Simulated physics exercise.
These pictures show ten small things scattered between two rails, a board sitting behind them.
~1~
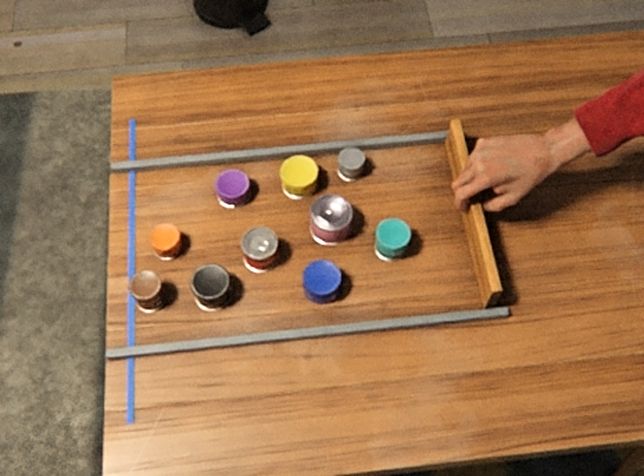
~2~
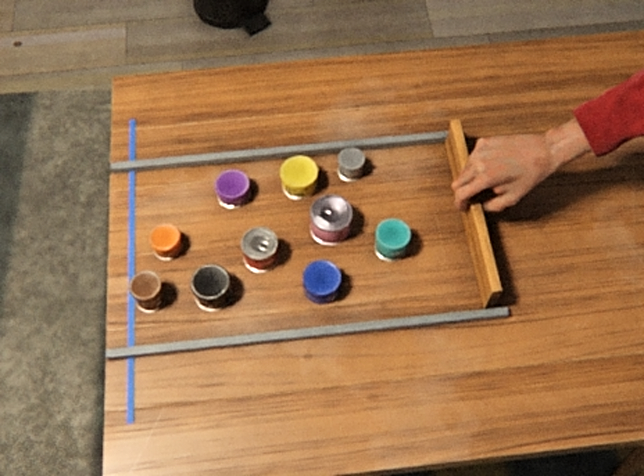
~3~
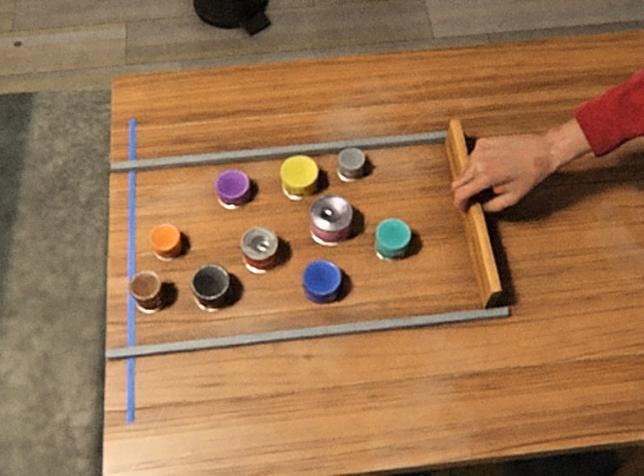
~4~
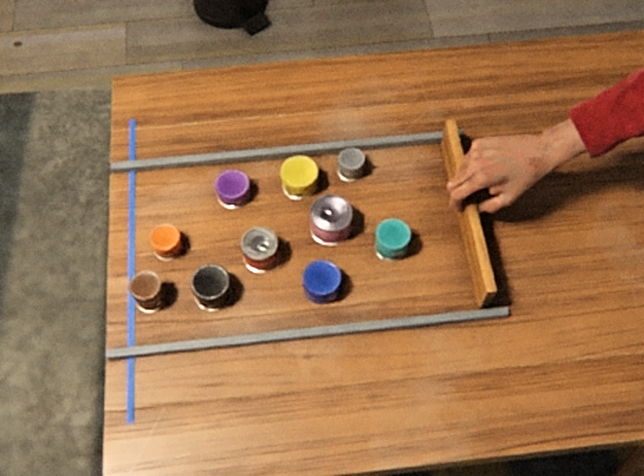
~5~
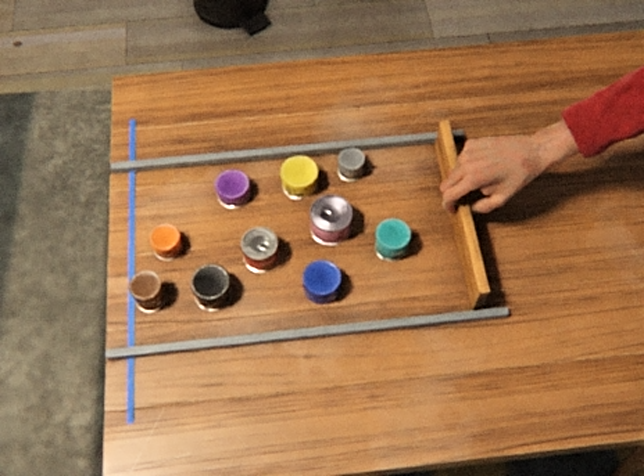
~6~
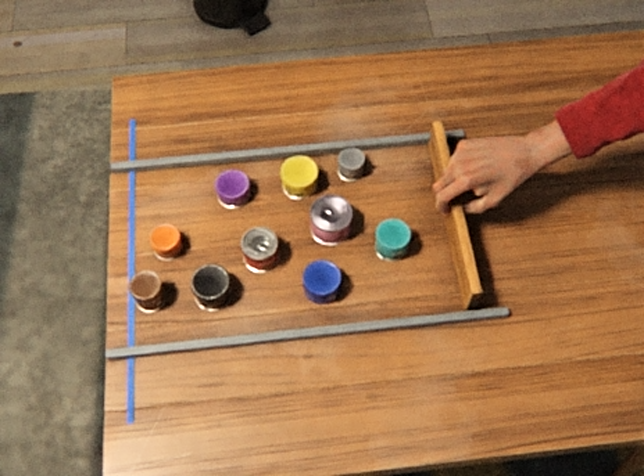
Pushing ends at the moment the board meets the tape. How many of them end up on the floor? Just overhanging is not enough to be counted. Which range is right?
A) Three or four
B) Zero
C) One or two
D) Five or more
Five or more.
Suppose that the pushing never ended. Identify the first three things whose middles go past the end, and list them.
Order, earliest first: Brown tin, orange tin, black pot.
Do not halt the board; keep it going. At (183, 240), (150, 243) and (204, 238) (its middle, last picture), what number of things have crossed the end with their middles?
First 1, next 5, last 0.
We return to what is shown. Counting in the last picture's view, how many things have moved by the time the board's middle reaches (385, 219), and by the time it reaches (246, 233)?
1 and 8.
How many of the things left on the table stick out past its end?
Things overhanging at the end: 5.
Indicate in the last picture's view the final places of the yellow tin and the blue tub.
The first one ends at (111, 205), the second at (110, 312).
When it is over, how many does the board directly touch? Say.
At rest, 5 are in contact.
Soon after, none off yet; brown tin at rest near (148, 292); orange tin at rest near (166, 242); black pot at rest near (212, 288).
In the end, the number that fall off is five or more; gone, red pot, purple tin, black pot, orange tin and brown tin.
